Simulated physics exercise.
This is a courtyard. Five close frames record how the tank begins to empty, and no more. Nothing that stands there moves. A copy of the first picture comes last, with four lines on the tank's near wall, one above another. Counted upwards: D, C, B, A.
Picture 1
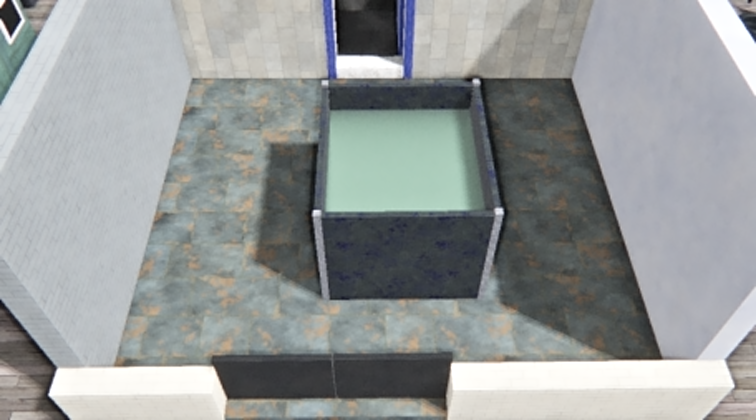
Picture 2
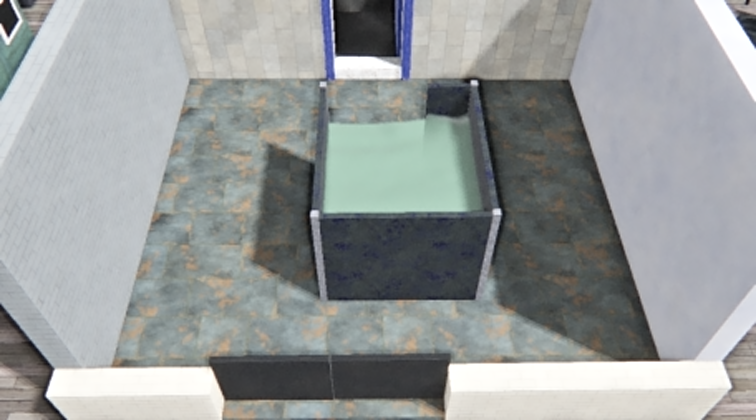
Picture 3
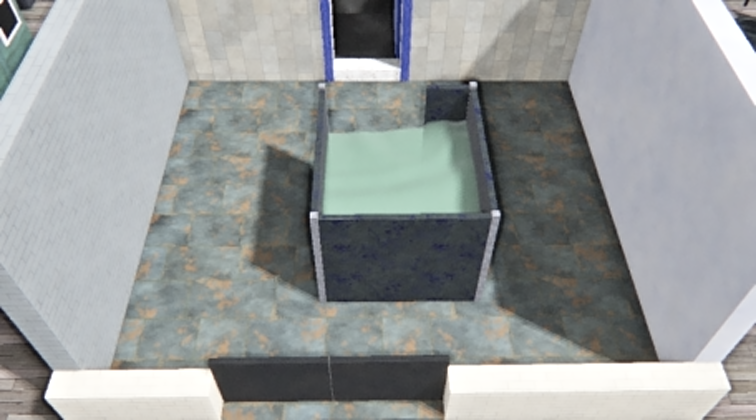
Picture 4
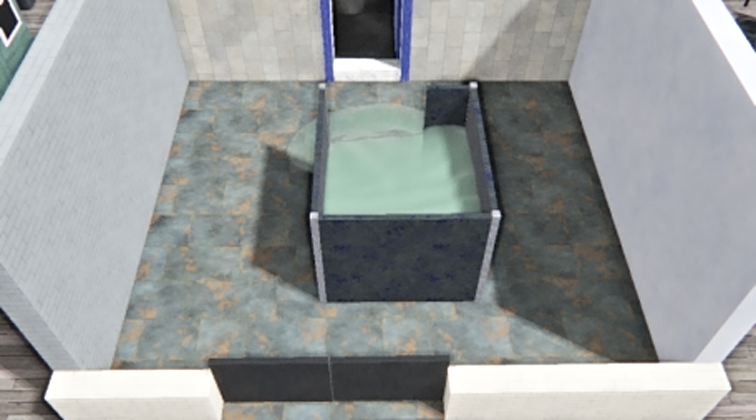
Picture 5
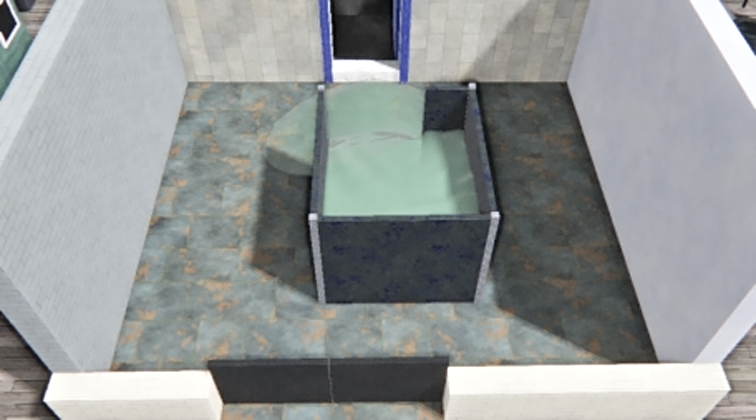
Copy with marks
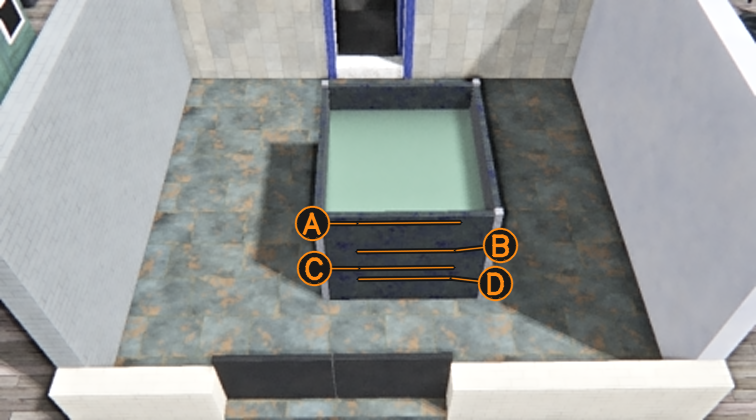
Pale green water pours out the open back of a dark tank and spreads leftward across the courtyard.
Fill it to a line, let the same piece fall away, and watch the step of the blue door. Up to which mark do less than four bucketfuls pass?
The limit is D.
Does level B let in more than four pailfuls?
Yes.
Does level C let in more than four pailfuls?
Yes, that goes wrong.
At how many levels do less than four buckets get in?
One.
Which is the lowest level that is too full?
The answer is C.
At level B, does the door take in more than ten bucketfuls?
Yes, clearly.
In orange, A at (408, 223); B at (406, 251); C at (405, 268); D at (405, 278); from the bottom up D, C, B, A.
If A is chosen, dozens of bucketfuls pour in.
If B is chosen, dozens of bucketfuls pour in.
If C is chosen, about 10 bucketfuls get in.
If D is chosen, a bucket or two gets in.
